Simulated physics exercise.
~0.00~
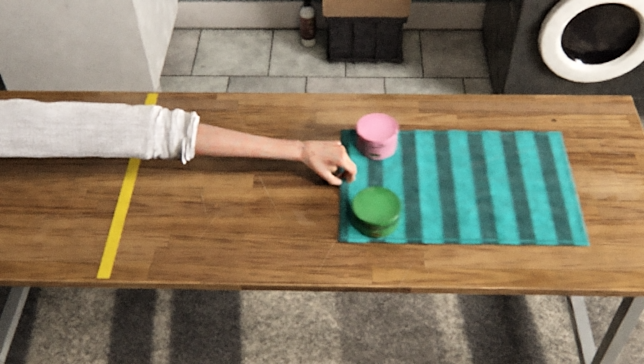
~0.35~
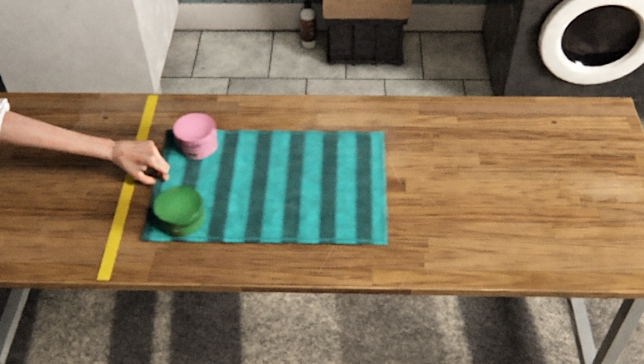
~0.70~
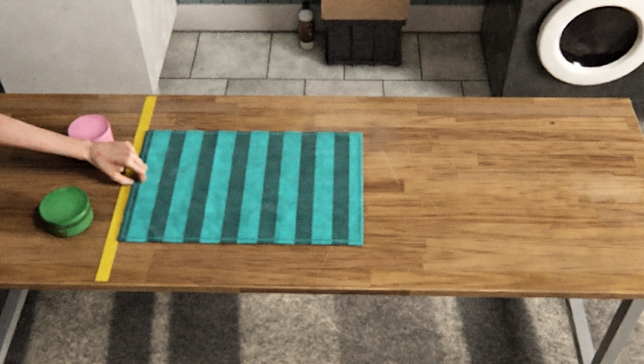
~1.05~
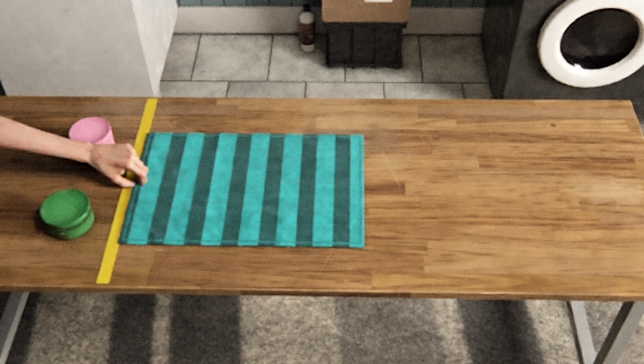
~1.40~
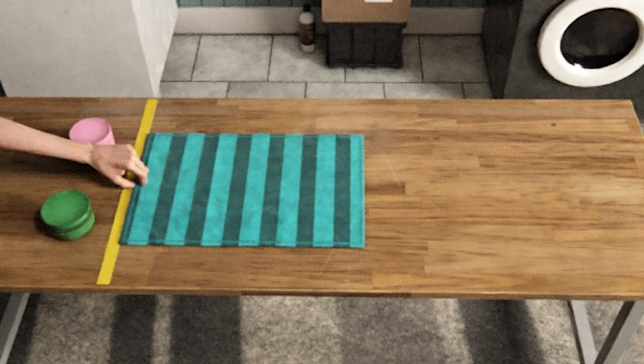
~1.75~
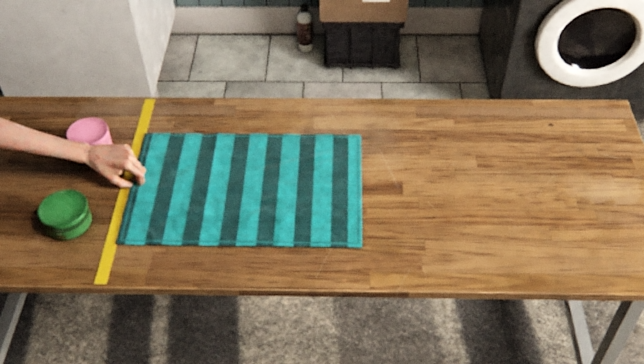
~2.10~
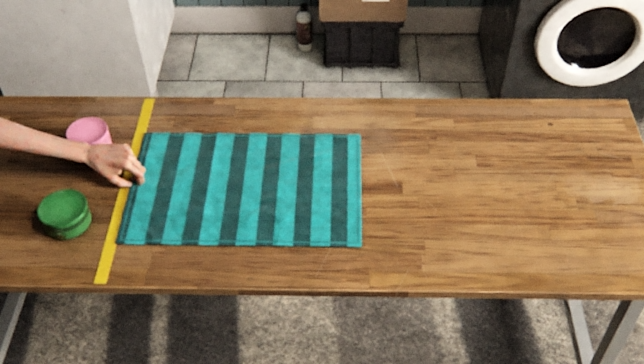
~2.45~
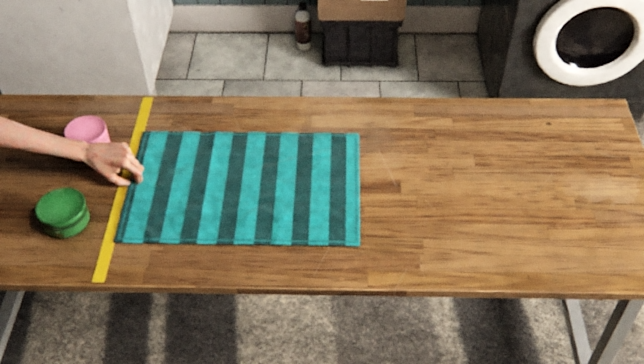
An arm in a white sleeve reaches in from the left across a wooden table, seen from above at a slight sway, with a washing machine and tiled floor behind. Its hand grips the left edge of a turquoise cloth with dark stripes, where a pink tub sits at the back and a green tub nearer the front. The hand draws the cloth left toward a yellow tape line, both tubs riding along. At the tape the cloth stops, and both tubs slide off its leading edge. They come to rest on bare wood left of the tape, while the hand stays on the still cloth.
